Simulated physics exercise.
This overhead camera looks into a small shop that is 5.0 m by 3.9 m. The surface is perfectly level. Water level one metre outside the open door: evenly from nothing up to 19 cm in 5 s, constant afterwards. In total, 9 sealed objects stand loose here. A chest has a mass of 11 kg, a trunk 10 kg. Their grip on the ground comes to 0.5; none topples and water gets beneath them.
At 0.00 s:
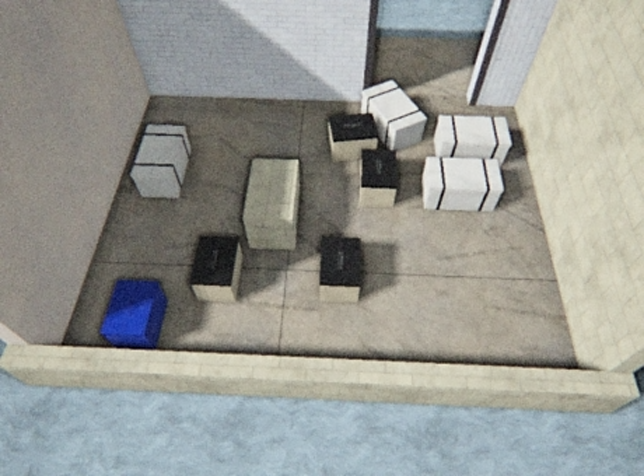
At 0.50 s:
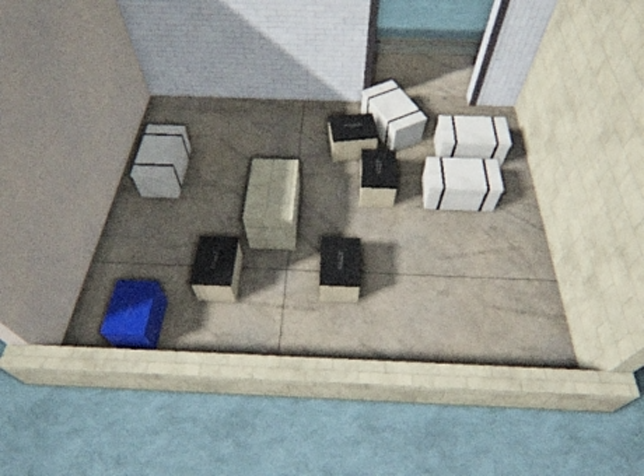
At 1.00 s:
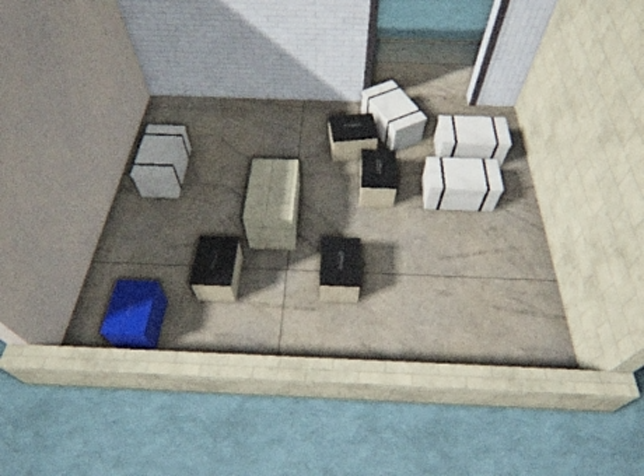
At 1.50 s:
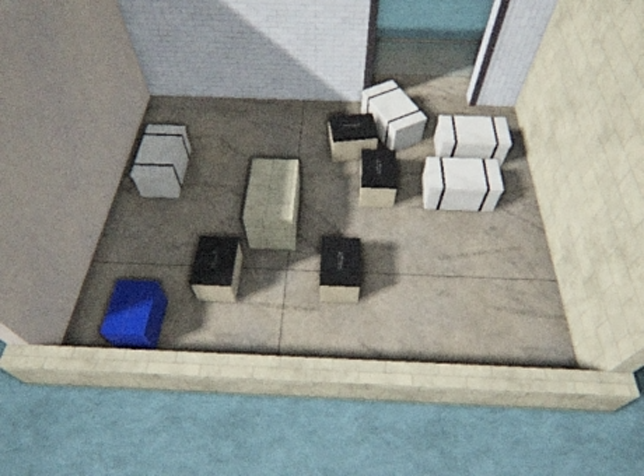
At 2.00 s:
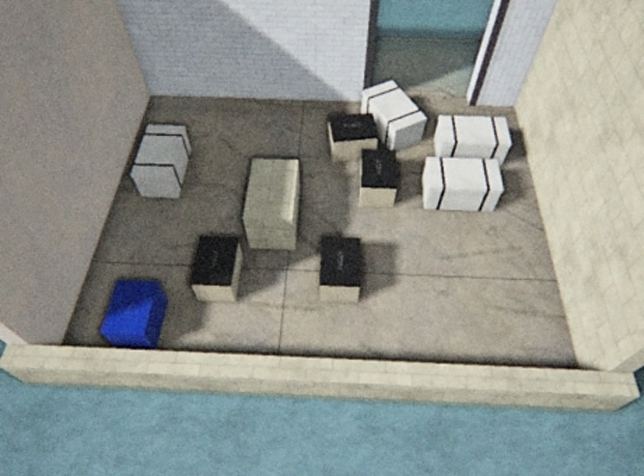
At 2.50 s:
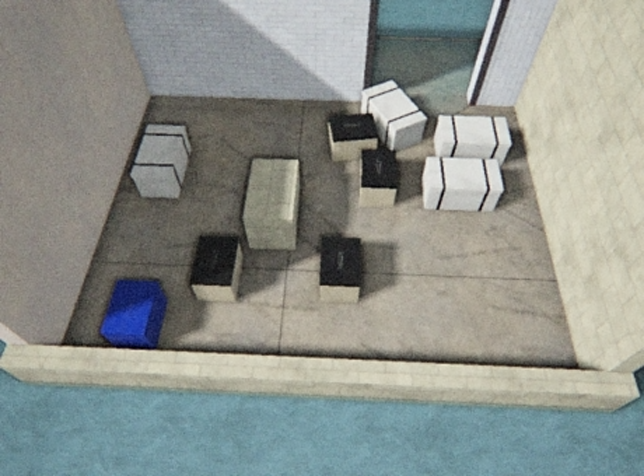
Water outside a small shop shifting slightly in tone around the open doorway while the blue chest and scattered boxes stay still.
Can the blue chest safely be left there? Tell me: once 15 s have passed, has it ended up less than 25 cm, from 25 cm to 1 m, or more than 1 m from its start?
It gets pushed well away.
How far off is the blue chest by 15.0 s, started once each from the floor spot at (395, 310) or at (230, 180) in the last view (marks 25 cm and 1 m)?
Try one: Large displacement; try two: Moderate displacement.
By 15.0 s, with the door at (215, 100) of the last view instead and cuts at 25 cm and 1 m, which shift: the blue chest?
Under that change the blue chest is pushed well away.
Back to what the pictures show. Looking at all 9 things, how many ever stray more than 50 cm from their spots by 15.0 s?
The number is 9.
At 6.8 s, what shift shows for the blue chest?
Around 0 centimetres.
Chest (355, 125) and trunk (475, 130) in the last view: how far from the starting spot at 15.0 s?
Net displacement, in order: 80 cm; 250 cm.
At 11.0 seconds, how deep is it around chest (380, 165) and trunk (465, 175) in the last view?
Depths: Near 9 cm, then near 13 cm.
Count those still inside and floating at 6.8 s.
The number is 3.
After 3.5 s the blue chest is near (130, 306), 0.0 m from its start, aground; 0 afloat.
After 6.8 s the blue chest is near (130, 306), 0.0 m from its start, aground; 3 afloat.
After 11.0 s the blue chest is near (85, 266), 0.7 m from its start, afloat; 5 afloat.
After 15.0 s the blue chest is near (186, 92), 2.9 m from its start, afloat; 9 afloat.
